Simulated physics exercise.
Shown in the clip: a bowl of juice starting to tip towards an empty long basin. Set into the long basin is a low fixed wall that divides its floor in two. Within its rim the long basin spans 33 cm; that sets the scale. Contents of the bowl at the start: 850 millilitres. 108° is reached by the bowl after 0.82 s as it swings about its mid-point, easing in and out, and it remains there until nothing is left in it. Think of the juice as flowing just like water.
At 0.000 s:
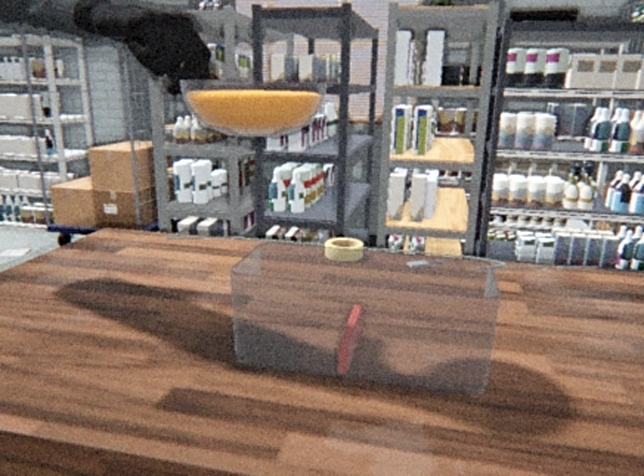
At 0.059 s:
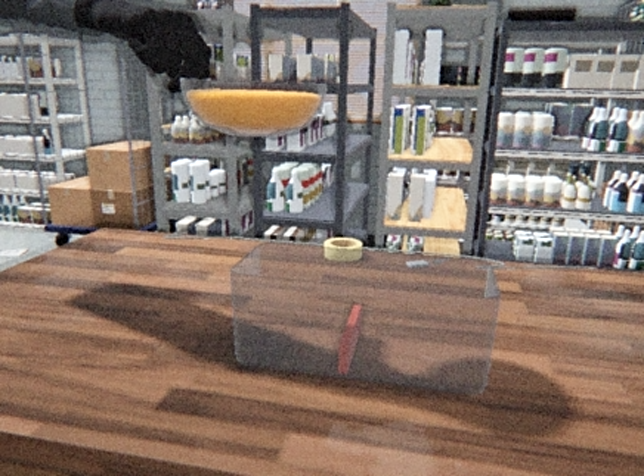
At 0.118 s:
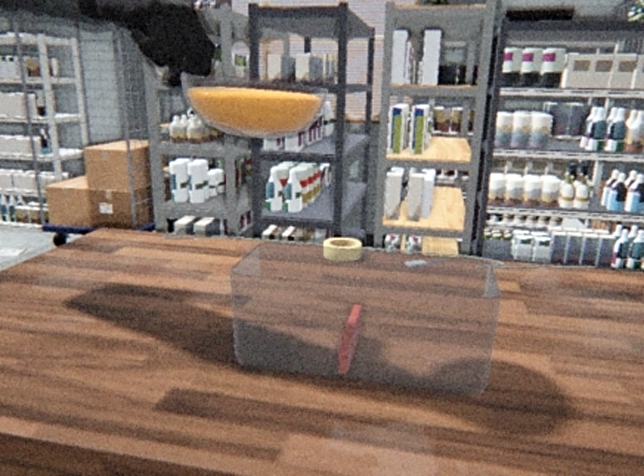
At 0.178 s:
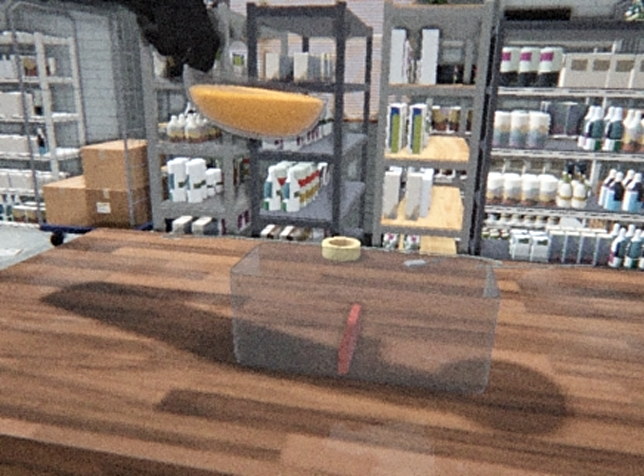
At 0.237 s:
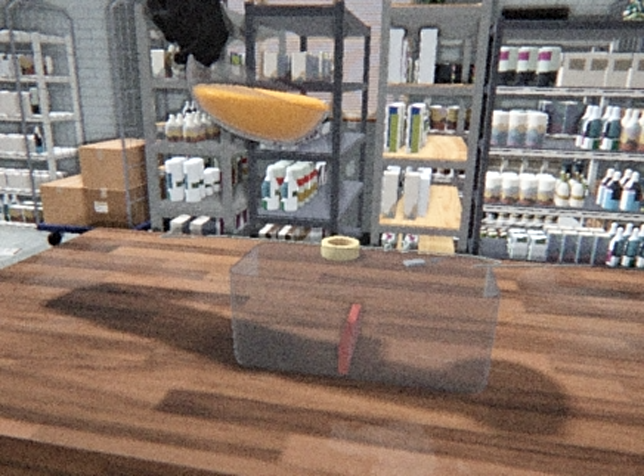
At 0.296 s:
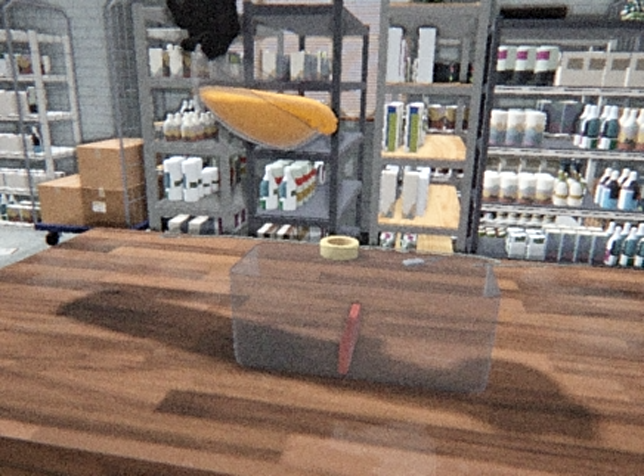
In a storeroom lined with stocked shelves, a dark arm-like shape at upper left shifts as a clear bowl of orange liquid tilts gradually rightward above a transparent basin on a wooden table, the liquid reaching the bowl's lowered edge.
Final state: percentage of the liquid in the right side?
Approximately 63 %.
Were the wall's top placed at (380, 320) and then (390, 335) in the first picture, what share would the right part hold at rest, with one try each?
35 % and 25 %.
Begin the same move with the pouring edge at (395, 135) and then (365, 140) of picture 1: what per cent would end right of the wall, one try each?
Some 80 and 75 per cent, in that order.
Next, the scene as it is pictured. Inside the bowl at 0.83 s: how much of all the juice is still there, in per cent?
0 per cent or thereabouts.
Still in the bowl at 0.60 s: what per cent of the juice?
I'd put it near 7 percent.
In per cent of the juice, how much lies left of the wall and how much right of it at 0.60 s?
About 2 left, about 40 right.
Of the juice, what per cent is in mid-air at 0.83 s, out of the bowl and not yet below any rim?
Estimated airborne part: Roughly 3 per cent.
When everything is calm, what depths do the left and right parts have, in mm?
About 14 mm left, about 24 mm right.
By 0.60 s the tilt is 90° and 7 per cent is still to pour, 2 is left of the wall and 40 right of it.
By 0.83 s the tilt is 108° and 0 per cent is still to pour, 27 is left of the wall and 64 right of it.
By 1.06 s the tilt is 108° and 0 per cent is still to pour, 30 is left of the wall and 63 right of it.
By 1.32 s the tilt is 108° and 0 per cent is still to pour, 30 is left of the wall and 63 right of it.
At rest 30 per cent lies left of the wall, 63 right of it and 7 outside.
